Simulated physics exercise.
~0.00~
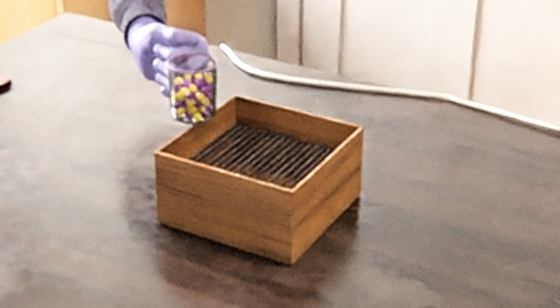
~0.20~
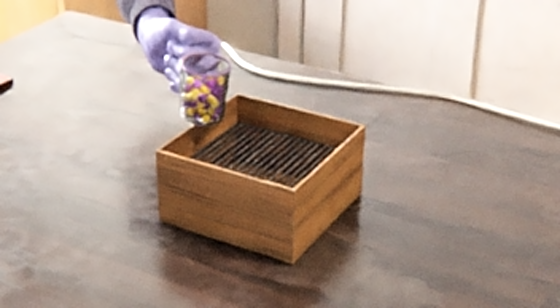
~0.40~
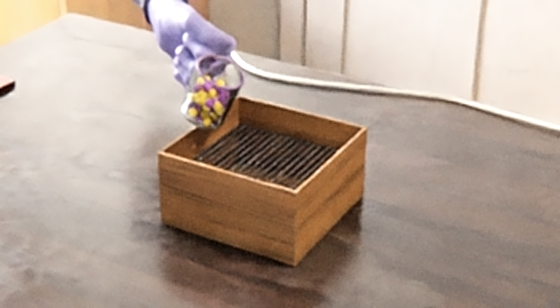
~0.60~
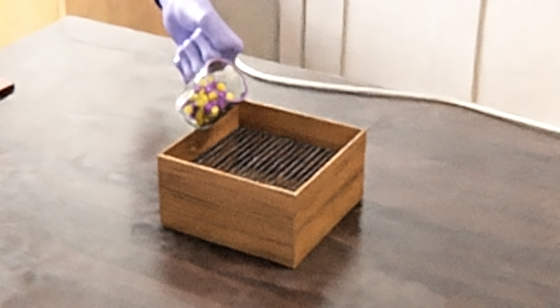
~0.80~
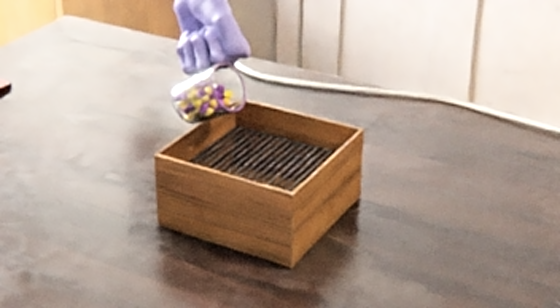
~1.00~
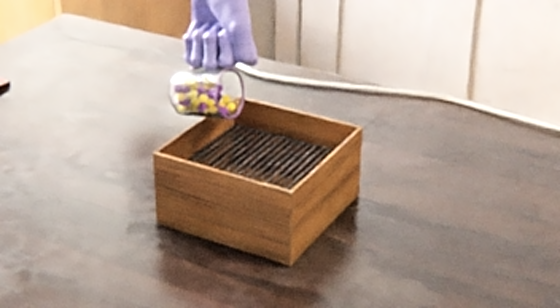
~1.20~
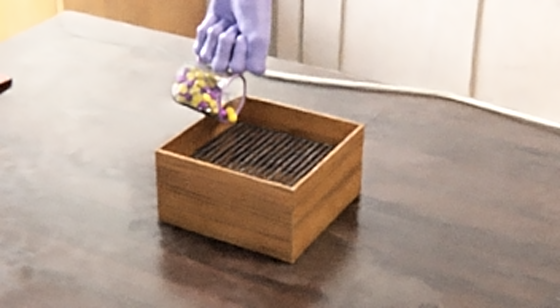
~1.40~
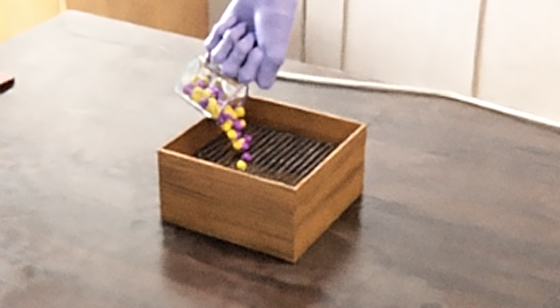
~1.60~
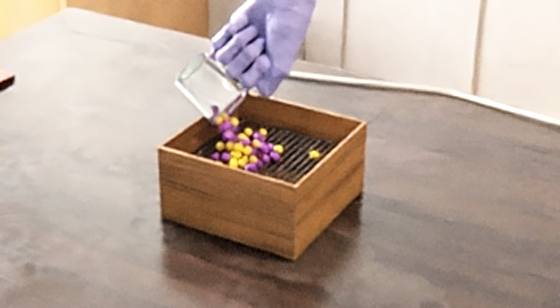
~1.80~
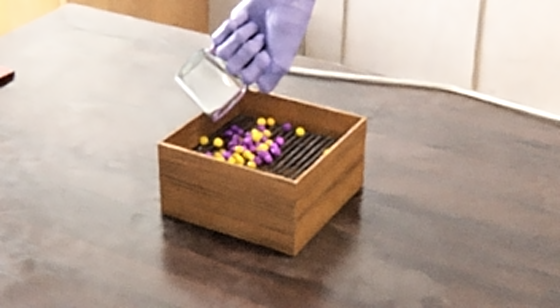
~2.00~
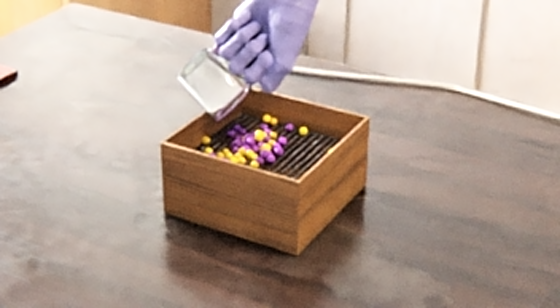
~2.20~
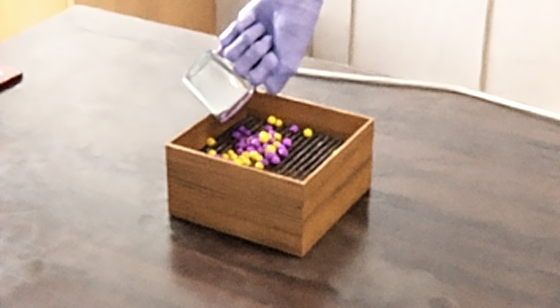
A hand in a purple glove holds a clear cup of purple and yellow pieces above the back left edge of a square wooden box, which sits on a dark table with dark wires across its inside. The hand turns the cup over onto its side, and the pieces stay in it at first. As the cup tips further, they pour out in a stream onto the wires and spread into a loose pile. The emptied cup stays tilted over the box. At the end, the purple and yellow pieces rest mixed together on top of the wires.
